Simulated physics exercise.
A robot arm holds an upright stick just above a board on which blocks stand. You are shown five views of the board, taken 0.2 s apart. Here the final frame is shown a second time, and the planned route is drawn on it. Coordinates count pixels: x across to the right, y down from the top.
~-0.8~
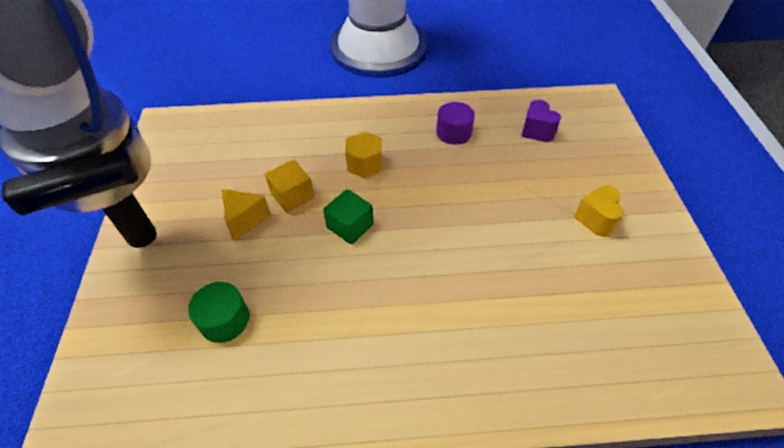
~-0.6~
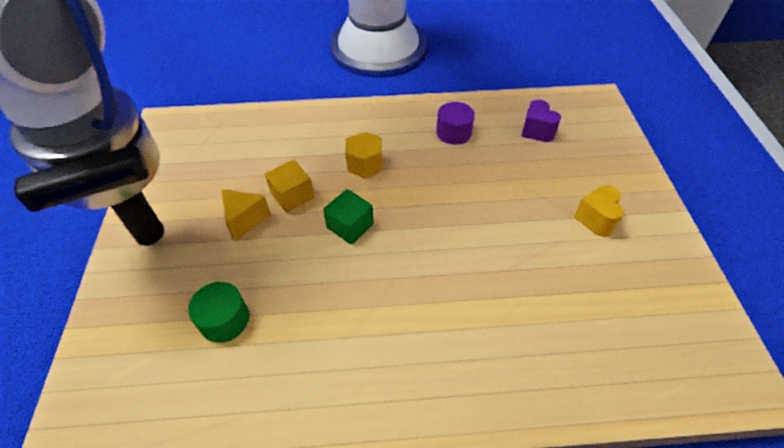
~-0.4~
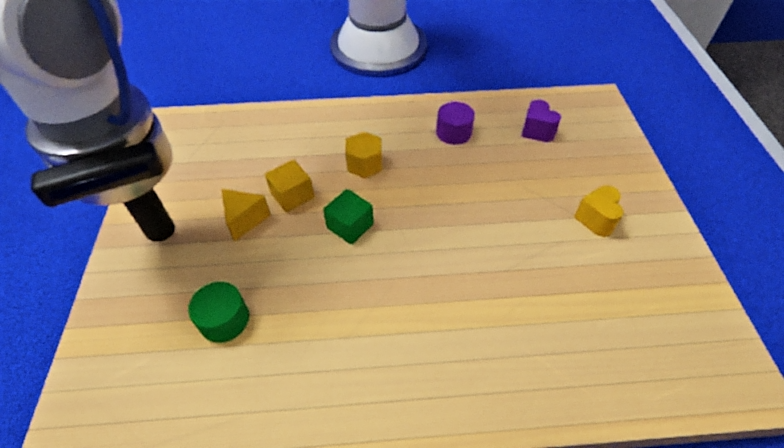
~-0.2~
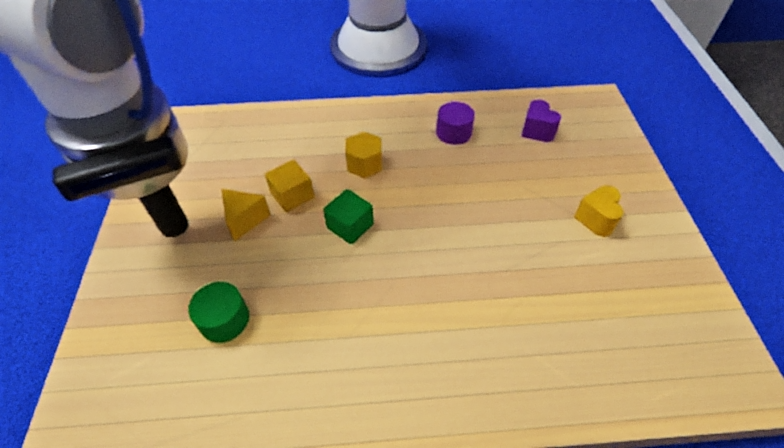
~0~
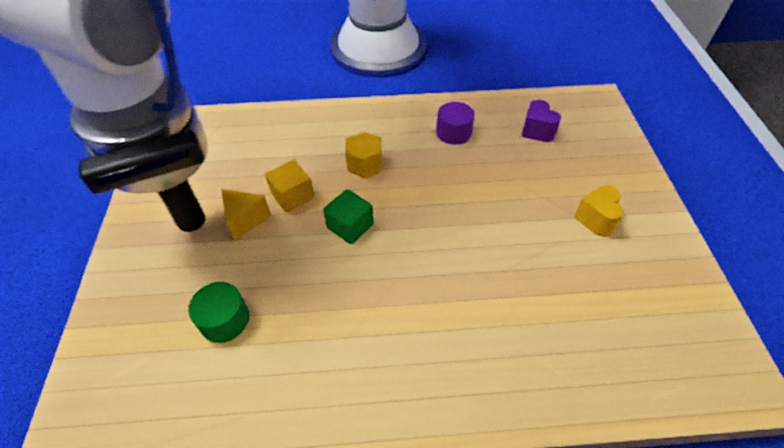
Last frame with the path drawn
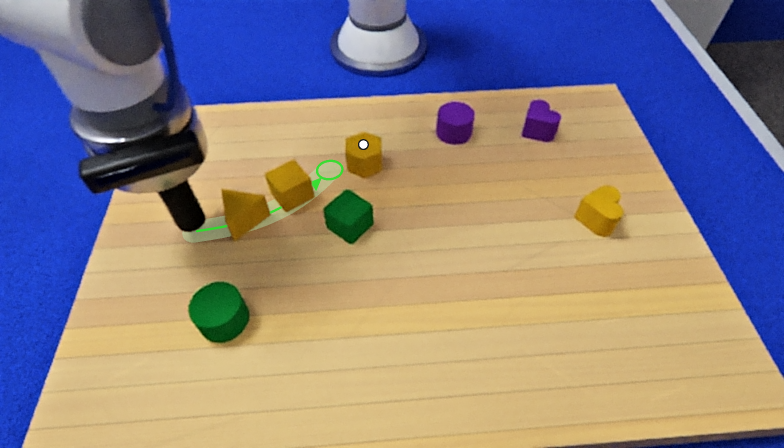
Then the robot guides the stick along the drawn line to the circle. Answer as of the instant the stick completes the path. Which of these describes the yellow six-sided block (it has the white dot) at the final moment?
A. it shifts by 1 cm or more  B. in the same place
I choose A.
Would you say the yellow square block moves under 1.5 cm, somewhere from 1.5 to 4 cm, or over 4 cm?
More than 4 cm.
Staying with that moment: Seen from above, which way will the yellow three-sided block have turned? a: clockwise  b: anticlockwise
Letter a.
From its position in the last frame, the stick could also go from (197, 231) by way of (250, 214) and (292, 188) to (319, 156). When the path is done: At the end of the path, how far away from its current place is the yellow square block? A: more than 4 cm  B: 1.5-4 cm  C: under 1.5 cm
A - more than 4 cm.
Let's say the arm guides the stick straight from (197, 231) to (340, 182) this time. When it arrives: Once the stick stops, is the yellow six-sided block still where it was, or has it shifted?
It ends up somewhere else.
The line goes from (197, 231) via (250, 220) and (296, 198), ending at (330, 170); the dot is on the yellow six-sided block.
On the path given first. One third of the way, stick (247, 210); yellow three-sided block (273, 195); yellow square block (295, 175), turned 30° anticlockwise.
Two thirds of the way, stick (294, 188); yellow three-sided block (320, 178); yellow square block (327, 156), turned 45° anticlockwise.
At the end, stick (328, 159); yellow three-sided block (350, 161), turned 25° clockwise; yellow square block (342, 132), turned 35° anticlockwise; green square block unmoved; yellow six-sided block (375, 139), turned 35° clockwise.
